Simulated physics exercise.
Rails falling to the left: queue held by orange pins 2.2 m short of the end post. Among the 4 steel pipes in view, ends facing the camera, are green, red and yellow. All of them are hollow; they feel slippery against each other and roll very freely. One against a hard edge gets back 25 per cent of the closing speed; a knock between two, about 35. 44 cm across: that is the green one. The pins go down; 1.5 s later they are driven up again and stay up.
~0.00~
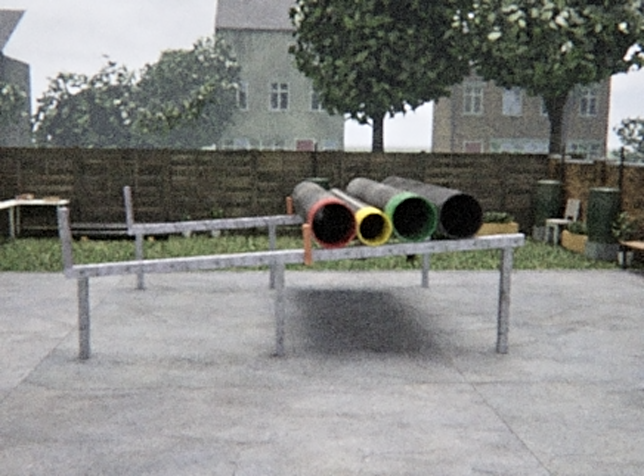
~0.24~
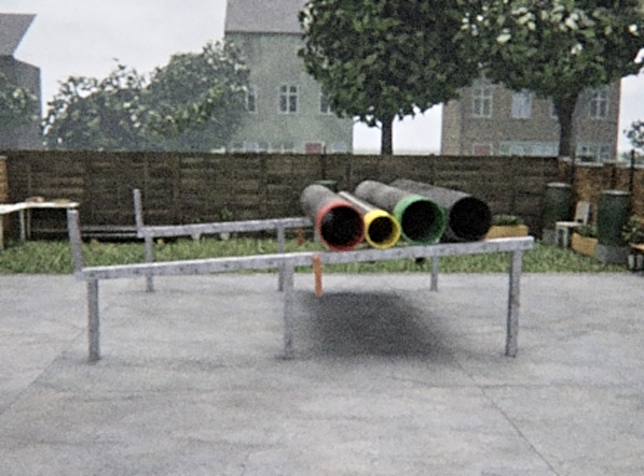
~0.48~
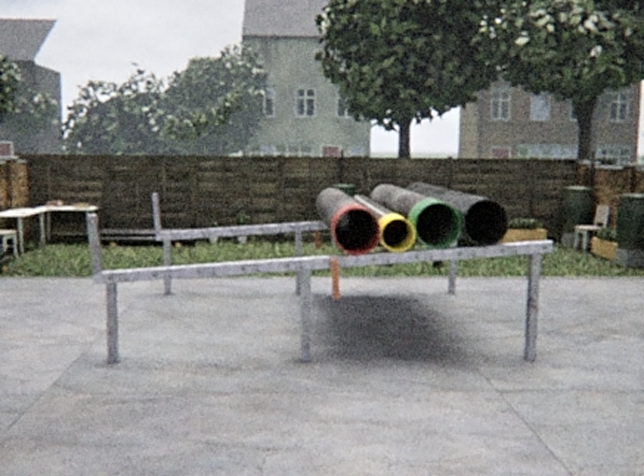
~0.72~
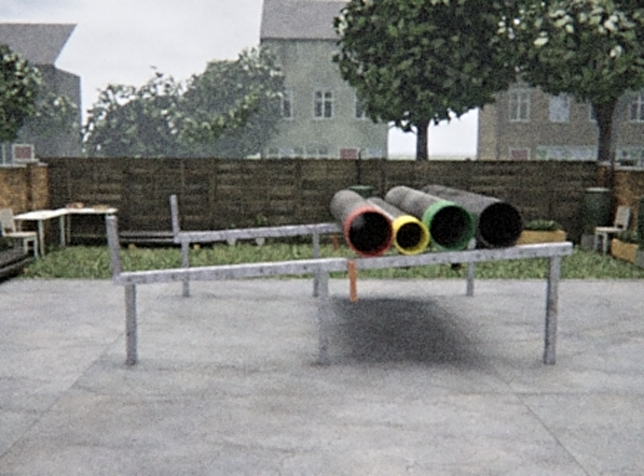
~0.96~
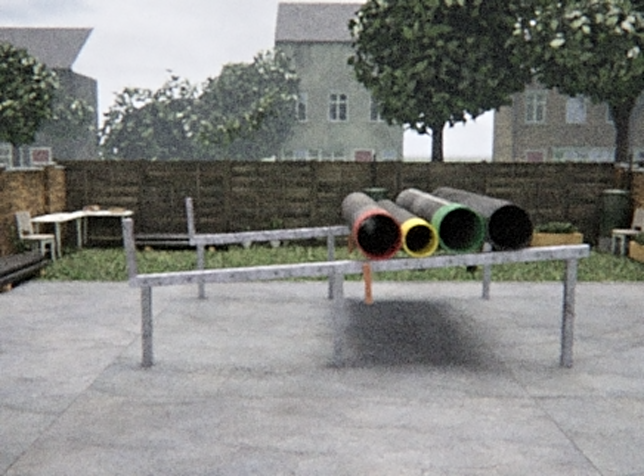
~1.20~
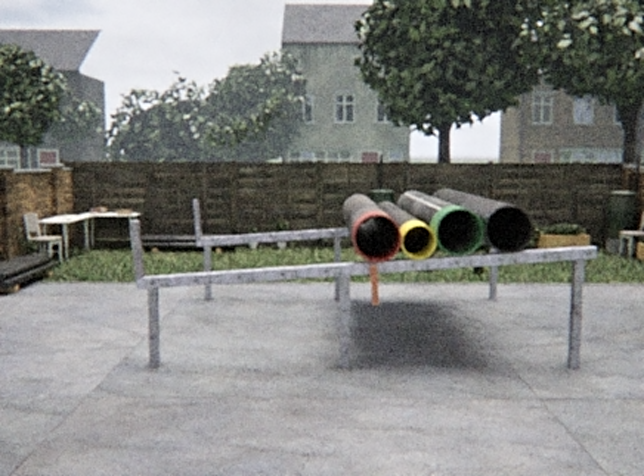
Four hollow pipes rest side by side on a pale metal rack in a paved yard, seen from the front with a fence, trees and houses behind. Their open ends show a red rim at the left, then a narrower yellow one, green, and a plain dark one, with orange pins beside the red. The pins drop below the rail, then the pipes roll slightly left as the camera pans left.
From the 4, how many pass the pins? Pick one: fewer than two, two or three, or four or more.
Fewer than two.
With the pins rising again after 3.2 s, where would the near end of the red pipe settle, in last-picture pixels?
Near pixel (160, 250).
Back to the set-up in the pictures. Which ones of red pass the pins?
Here red makes it out.
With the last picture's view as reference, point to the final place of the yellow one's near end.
It comes to rest around (393, 244).
After 1.4 s, green is on the rails, 75 cm above the pins, rolling left; red is on the rails, 5 cm below the pins, rolling left; yellow is on the rails, 35 cm above the pins, rolling left; 1 through so far.
After 1.5 s, green is on the rails, 70 cm above the pins, rolling left; red is on the rails, 5 cm below the pins, rolling left; yellow is on the rails, 30 cm above the pins, rolling left; 1 through so far.
After 1.6 s, green is on the rails, 65 cm above the pins, rolling left; red is on the rails, 10 cm below the pins, rolling left; yellow is on the rails, 25 cm above the pins, rolling left; 1 through so far.
After 1.7 s, green is on the rails, 60 cm above the pins, rolling left; red is in the air, 20 cm below the pins, rolling left; yellow is on the rails, 20 cm above the pins, rolling left; 1 through so far.
At rest (3.6 s), green is on the rails, 55 cm above the pins; red is on the rails, 190 cm below the pins; yellow is on the rails, 20 cm above the pins; 1 through so far.
